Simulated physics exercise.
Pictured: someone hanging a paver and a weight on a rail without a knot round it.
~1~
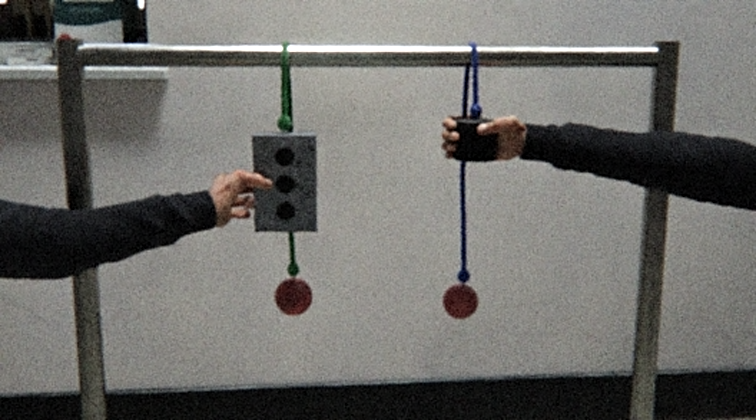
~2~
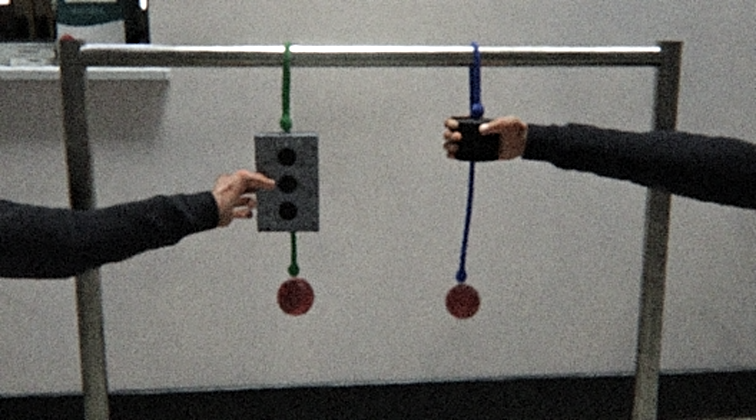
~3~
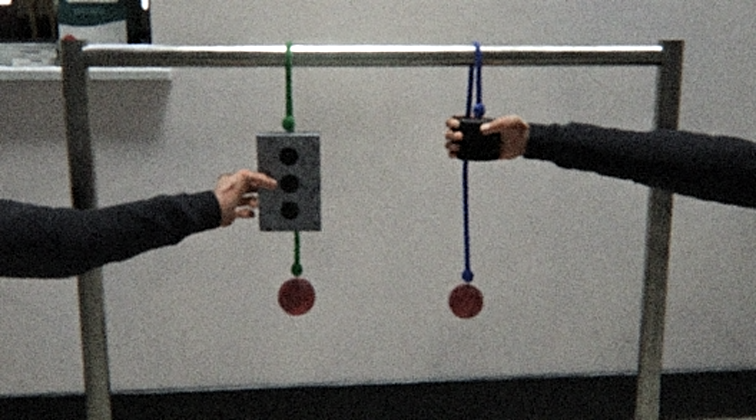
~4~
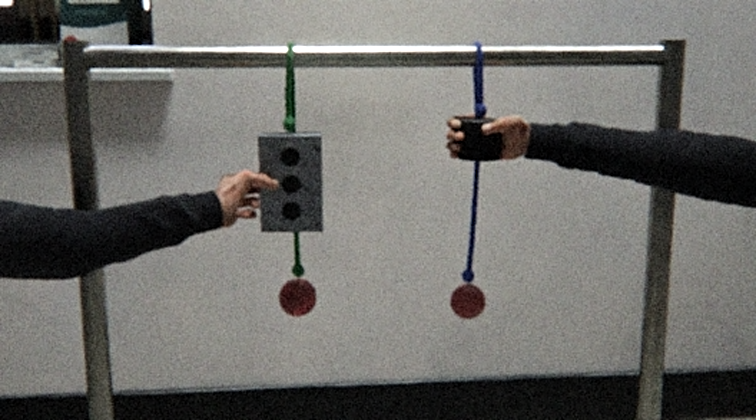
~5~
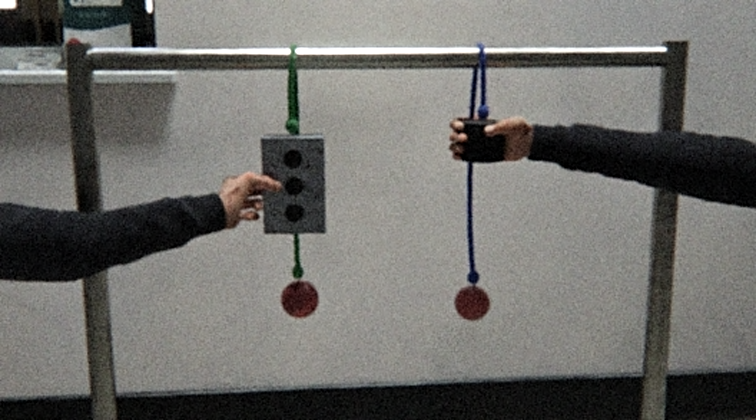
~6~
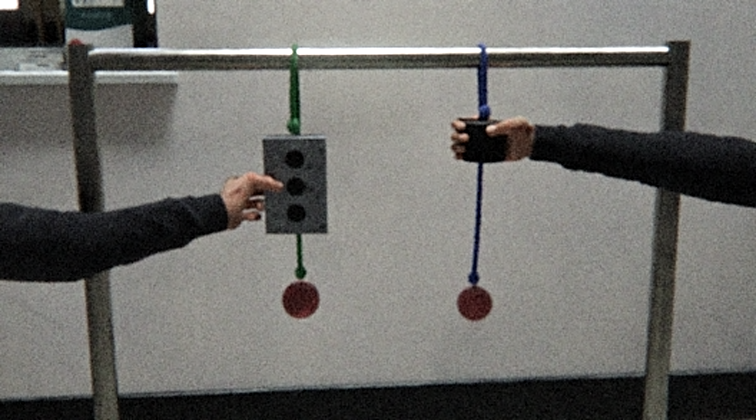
In a dim room with a pale wall, seen straight on, a metal rail spans two posts, with a shelf at upper left. A green cord and a grey block with three dark holes hang at left, a blue cord and a small black object at right, with a round red object below each. Dark-sleeved hands stay on block and black object while the view drifts slightly left and the cords barely shift.
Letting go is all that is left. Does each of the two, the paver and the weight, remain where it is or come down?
Result - paver: Comes down; weight: Comes down.
Then, 0.30 s after the last picture, paver dropping near (299, 256); weight dropping near (482, 222).
Then, 0.56 s after the last picture, paver on the floor; weight on the floor.
At rest, paver on the floor; weight on the floor. The paver runs down to the floor and the weight drops.
